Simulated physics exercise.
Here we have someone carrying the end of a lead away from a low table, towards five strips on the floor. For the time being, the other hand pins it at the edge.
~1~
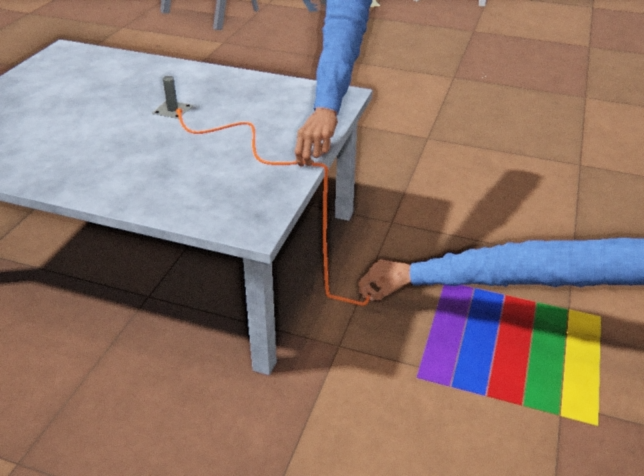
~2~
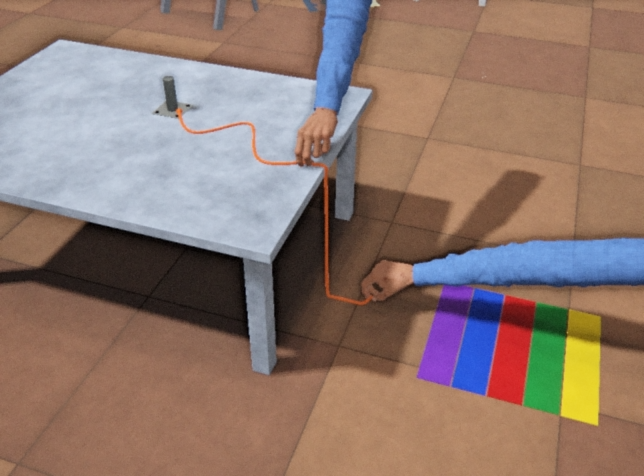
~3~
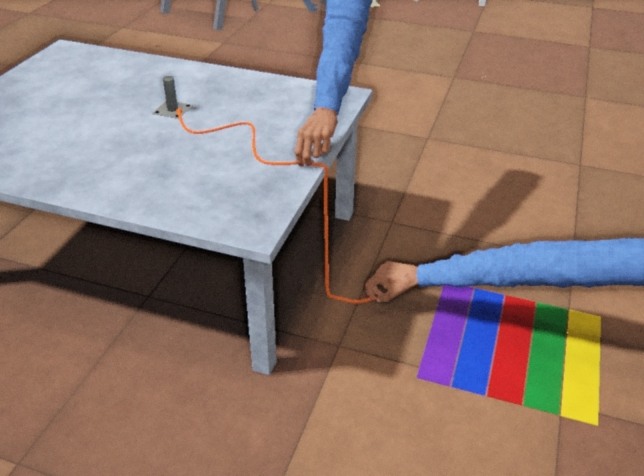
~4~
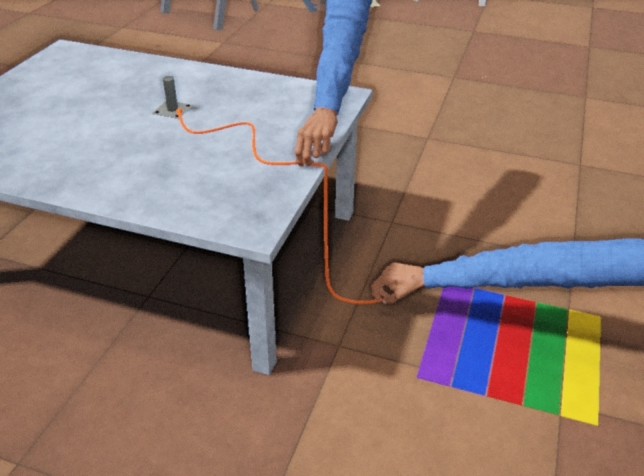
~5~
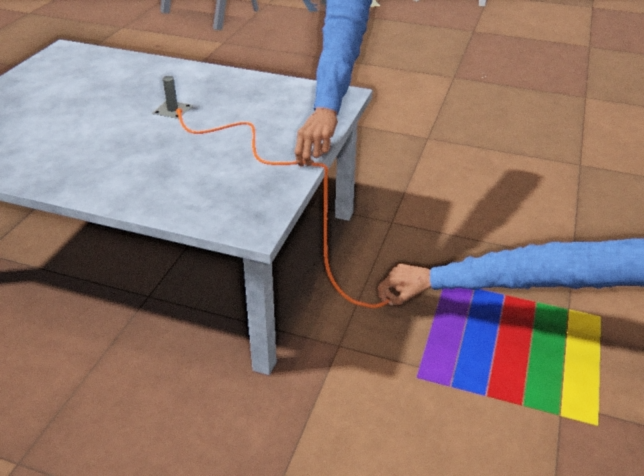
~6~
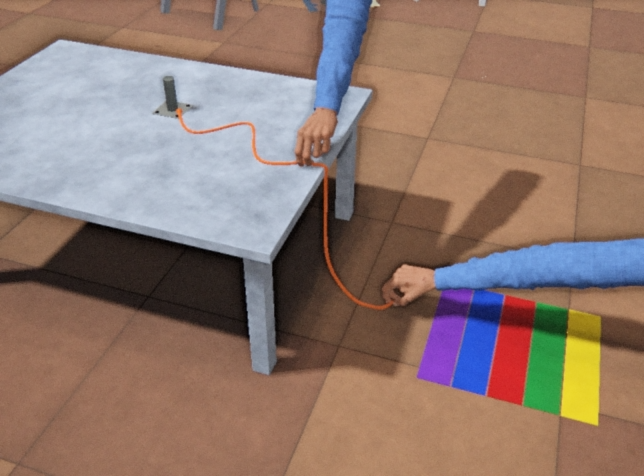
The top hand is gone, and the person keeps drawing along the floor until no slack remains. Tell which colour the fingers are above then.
They are above green.
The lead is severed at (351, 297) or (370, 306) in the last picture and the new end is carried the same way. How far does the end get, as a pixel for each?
In order, around (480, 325) and (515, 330).
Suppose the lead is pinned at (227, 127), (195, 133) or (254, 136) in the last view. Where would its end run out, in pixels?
Roughly (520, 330), (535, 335) and (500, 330).
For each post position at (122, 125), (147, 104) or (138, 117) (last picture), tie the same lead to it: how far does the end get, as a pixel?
Respectively (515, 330), (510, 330) and (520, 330).
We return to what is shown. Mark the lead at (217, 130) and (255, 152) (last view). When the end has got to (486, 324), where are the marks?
About (242, 126), and the other about (319, 150).
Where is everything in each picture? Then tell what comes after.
The first picture shows end (369, 296); purple (438, 362); blue (472, 371); red (507, 380); green (543, 389); yellow (580, 399).
The second picture shows end (372, 297); lead through (184, 126) (246, 123) (258, 159) (326, 173) (327, 234) (327, 286).
The third picture shows end (376, 298).
The fourth picture shows end (382, 299); lead through (184, 126) (246, 123) (258, 159) (326, 173) (326, 233) (329, 287).
The fifth picture shows end (388, 301).
The sixth picture shows end (392, 302); lead through (184, 126) (246, 123) (258, 159) (326, 173) (325, 233) (342, 287).
Soon after, end near (485, 324); over blue.
After that, end near (528, 334); over red.
At the stop, end near (553, 340); over green. It gets as far as the green strip.
